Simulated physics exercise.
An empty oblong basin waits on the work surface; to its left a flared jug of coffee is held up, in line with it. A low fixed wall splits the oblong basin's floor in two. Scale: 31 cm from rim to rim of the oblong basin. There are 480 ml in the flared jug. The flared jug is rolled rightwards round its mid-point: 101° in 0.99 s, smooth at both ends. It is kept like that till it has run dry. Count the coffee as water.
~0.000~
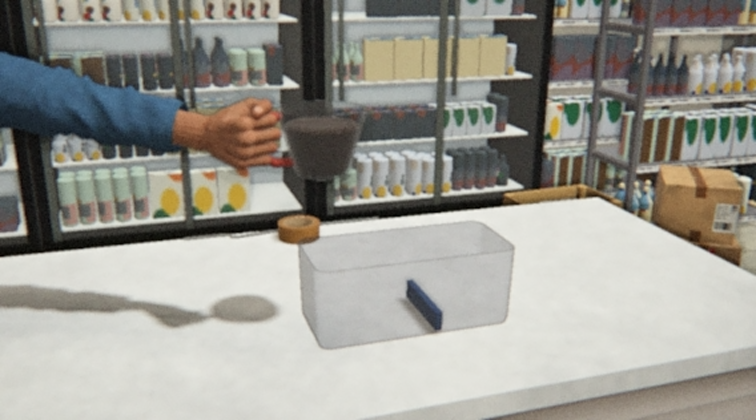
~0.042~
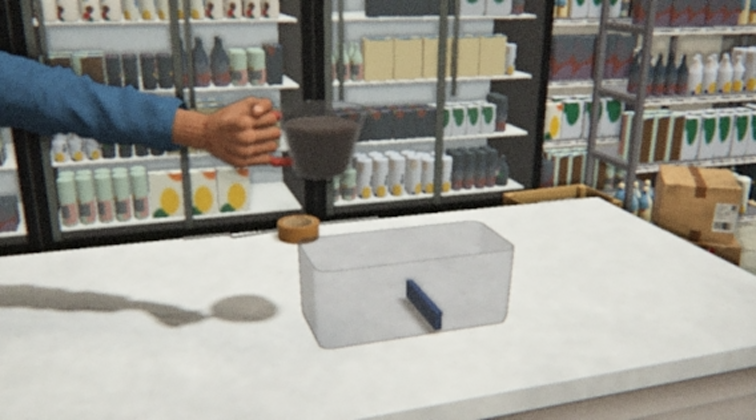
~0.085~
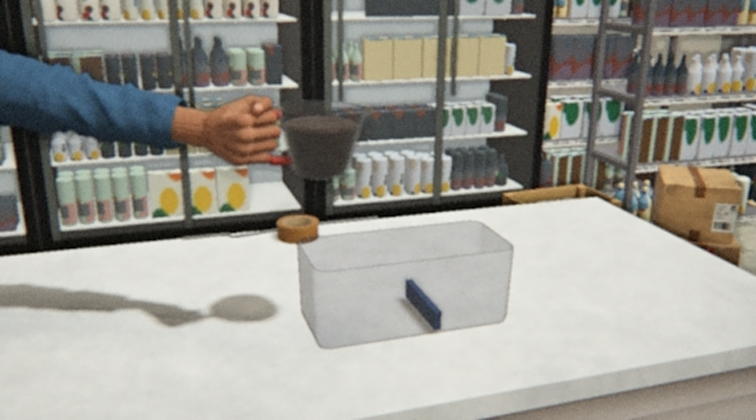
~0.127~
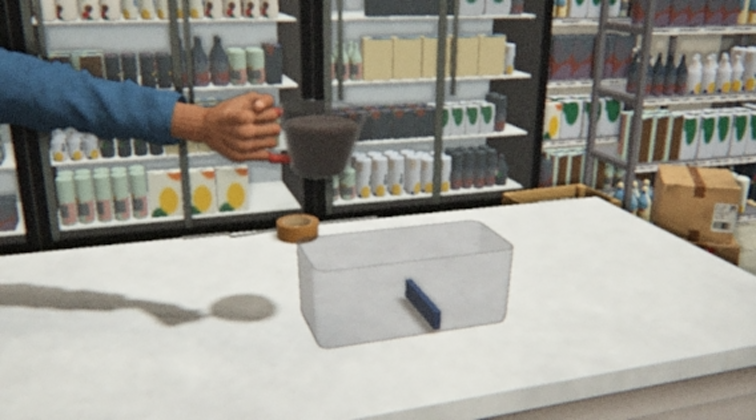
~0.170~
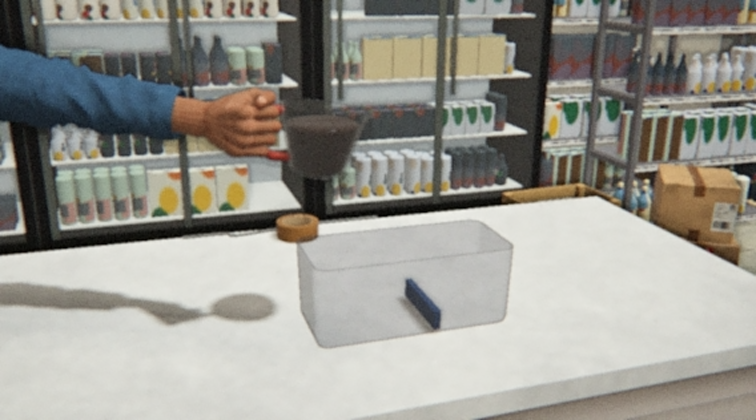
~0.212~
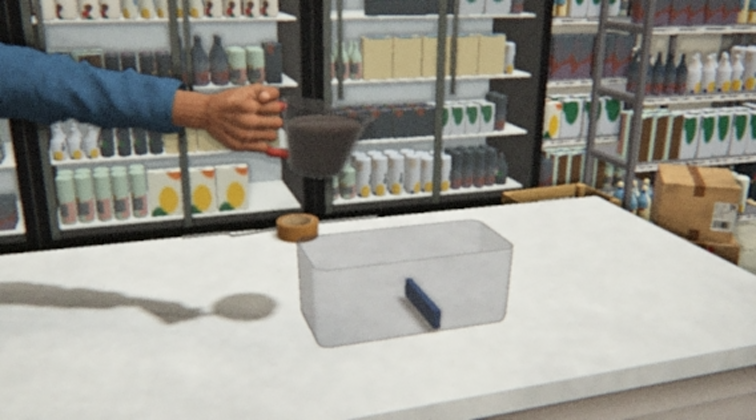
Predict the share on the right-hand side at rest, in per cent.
About 14 per cent.
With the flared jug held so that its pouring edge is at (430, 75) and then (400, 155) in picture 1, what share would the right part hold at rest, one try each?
In turn about 65 and 55 per cent.
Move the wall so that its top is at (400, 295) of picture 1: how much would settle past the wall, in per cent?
Then about 70 per cent.
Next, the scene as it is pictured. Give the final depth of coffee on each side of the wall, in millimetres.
Some 16 mm on the left and 4 mm on the right.
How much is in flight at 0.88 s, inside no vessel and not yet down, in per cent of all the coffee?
Near 20 in a hundred.
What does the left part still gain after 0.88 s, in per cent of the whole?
About 20 per cent.
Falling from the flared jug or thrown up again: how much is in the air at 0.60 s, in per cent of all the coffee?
About 28 per cent.
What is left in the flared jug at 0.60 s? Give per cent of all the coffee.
Some 68 per cent.
By 0.60 s the tilt is 66° and 69 per cent is still to pour, 4 is left of the wall and 0 right of it.
By 0.88 s the tilt is 98° and 10 per cent is still to pour, 62 is left of the wall and 8 right of it.
By 1.17 s the tilt is 101° and 0 per cent is still to pour, 83 is left of the wall and 12 right of it.
By 1.49 s the tilt is 101° and 0 per cent is still to pour, 83 is left of the wall and 14 right of it.
At rest 83 per cent lies left of the wall, 14 right of it and 3 outside.
